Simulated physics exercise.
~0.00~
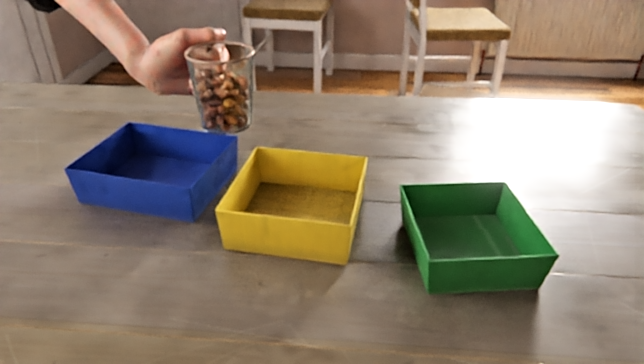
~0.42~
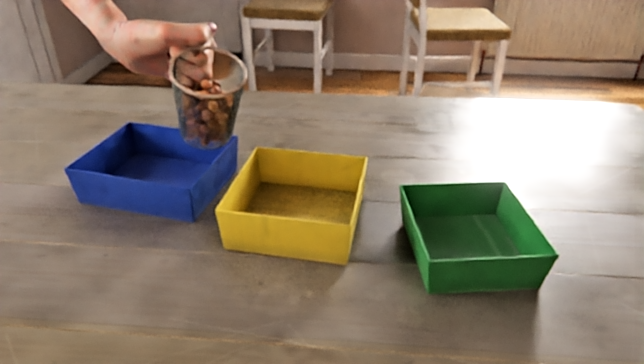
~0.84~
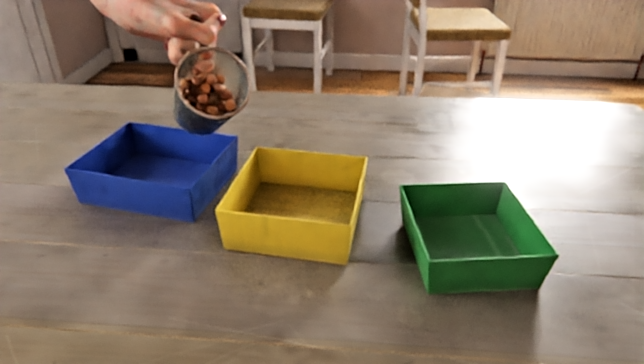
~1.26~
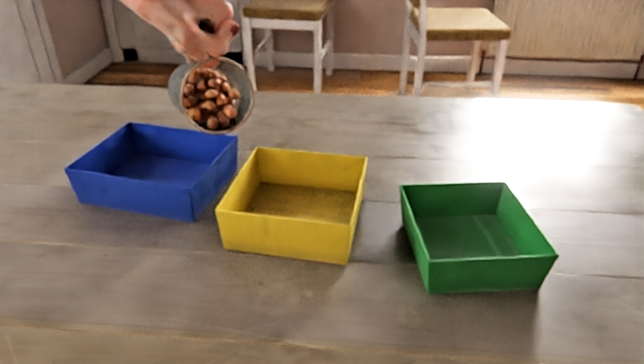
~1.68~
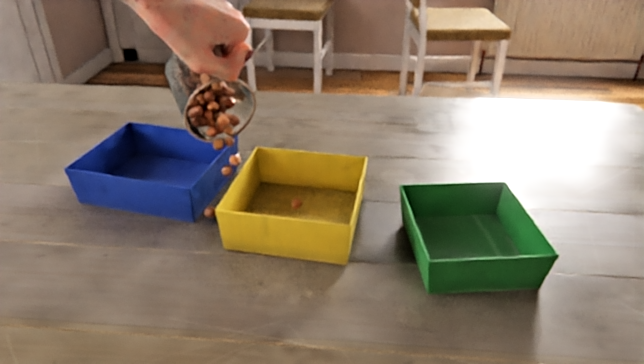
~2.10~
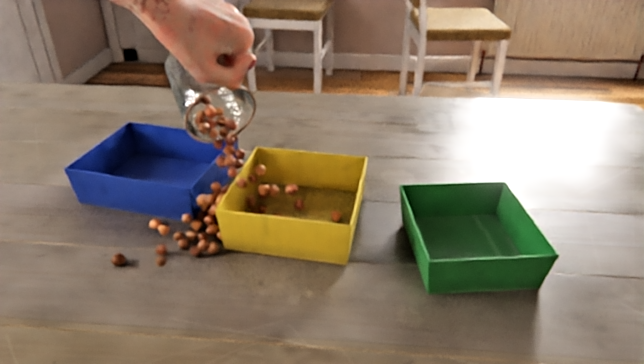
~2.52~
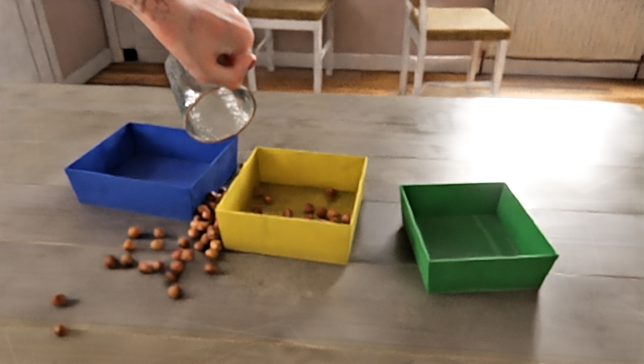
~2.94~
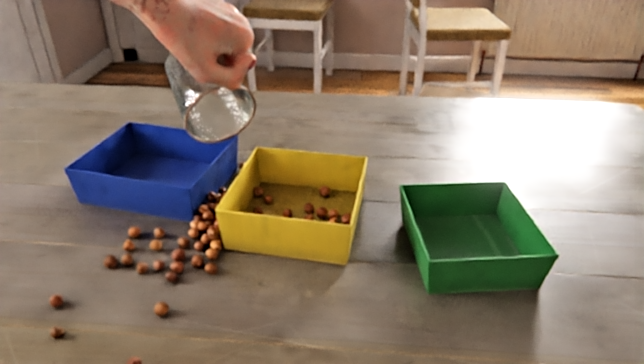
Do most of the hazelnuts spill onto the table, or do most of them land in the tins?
Most of them spill onto the table in front of the blue and yellow tins. A smaller share lands in the yellow tin, while the blue and green tins stay empty.
